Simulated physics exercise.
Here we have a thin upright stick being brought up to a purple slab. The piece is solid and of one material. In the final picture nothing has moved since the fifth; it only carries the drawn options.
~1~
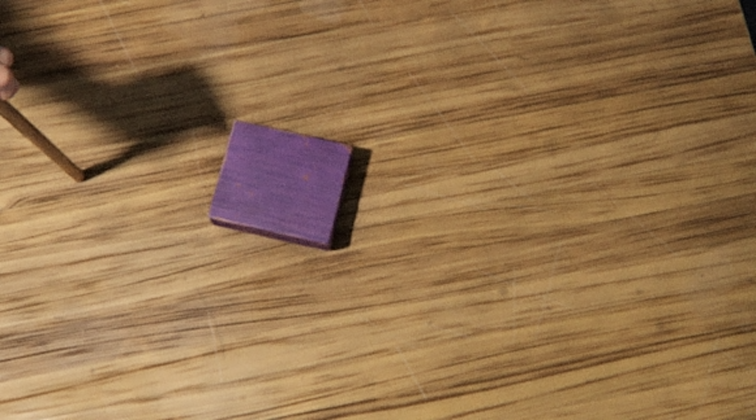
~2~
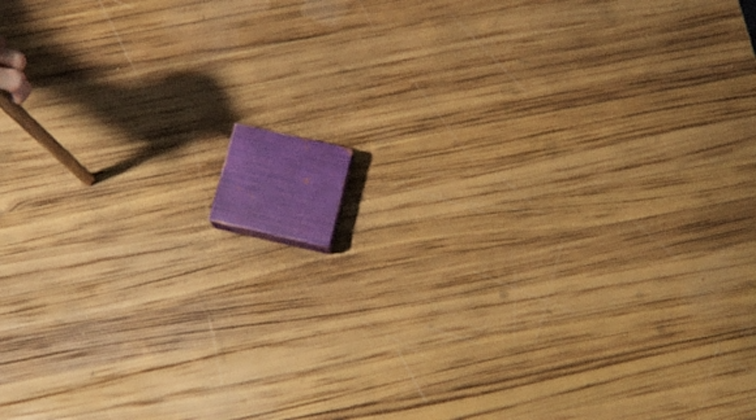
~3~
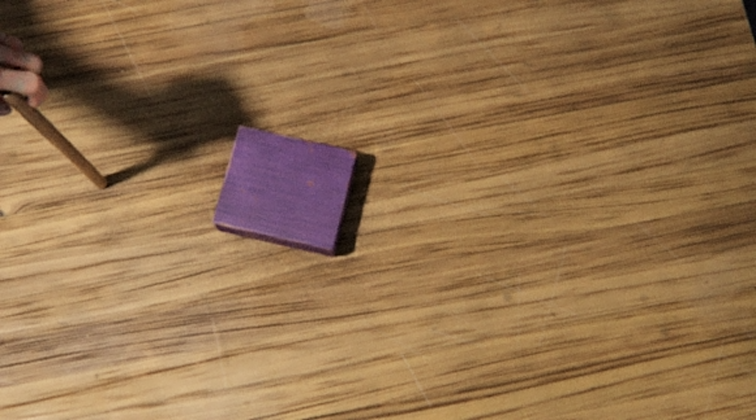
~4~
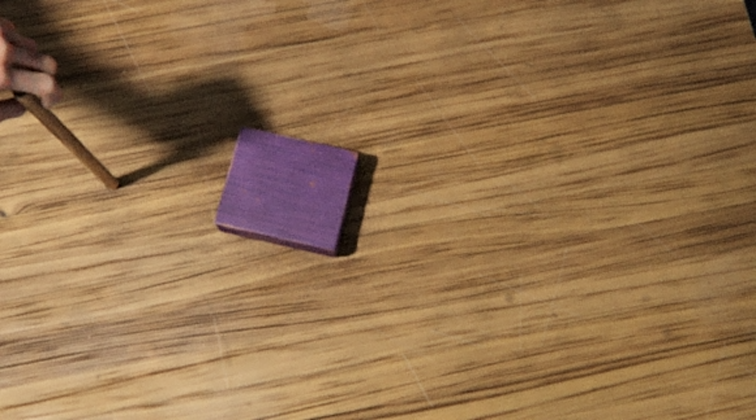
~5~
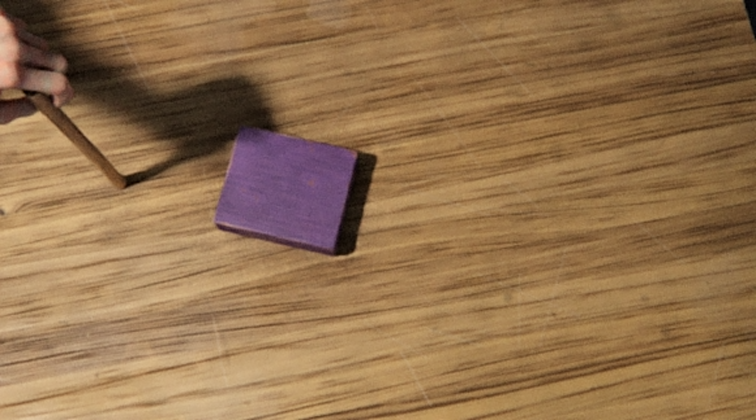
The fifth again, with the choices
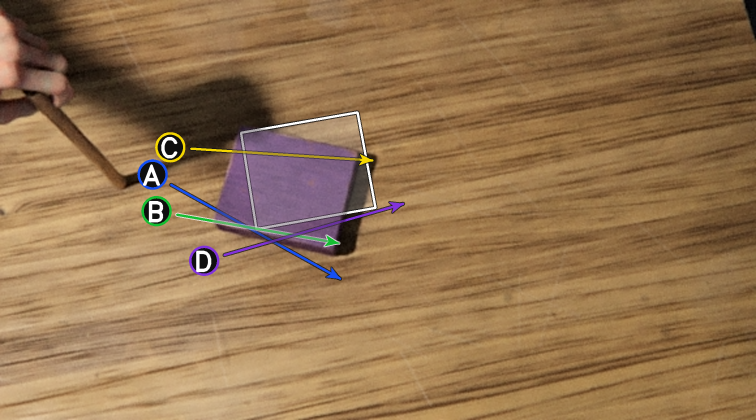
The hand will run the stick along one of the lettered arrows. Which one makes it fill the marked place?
Arrow D does it.
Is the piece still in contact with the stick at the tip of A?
Yes.
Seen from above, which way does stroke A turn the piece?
Anticlockwise.
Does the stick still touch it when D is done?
At the end, no.
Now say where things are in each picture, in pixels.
Purple slab (281, 181), in the first picture.
Purple slab (281, 185), in the second picture.
Purple slab (285, 187), in the third picture.
Purple slab (287, 188), in the fourth picture.
Purple slab (286, 187), in the fifth picture.
On the marked copy, A from (171, 185) to (340, 279); B from (177, 215) to (338, 243); C from (191, 149) to (373, 160); D from (224, 255) to (403, 204).
Following D. Soon after the start, foot of the stick (289, 237), piece (298, 172).
Later, foot of the stick (353, 219), piece (306, 159).
In the end, foot of the stick (403, 204), piece (307, 158); it fills the outline.
As for the rest, A leaves the piece out of the outline, at (354, 192); B leaves the piece out of the outline, at (365, 166); C leaves the piece out of the outline, at (359, 223).
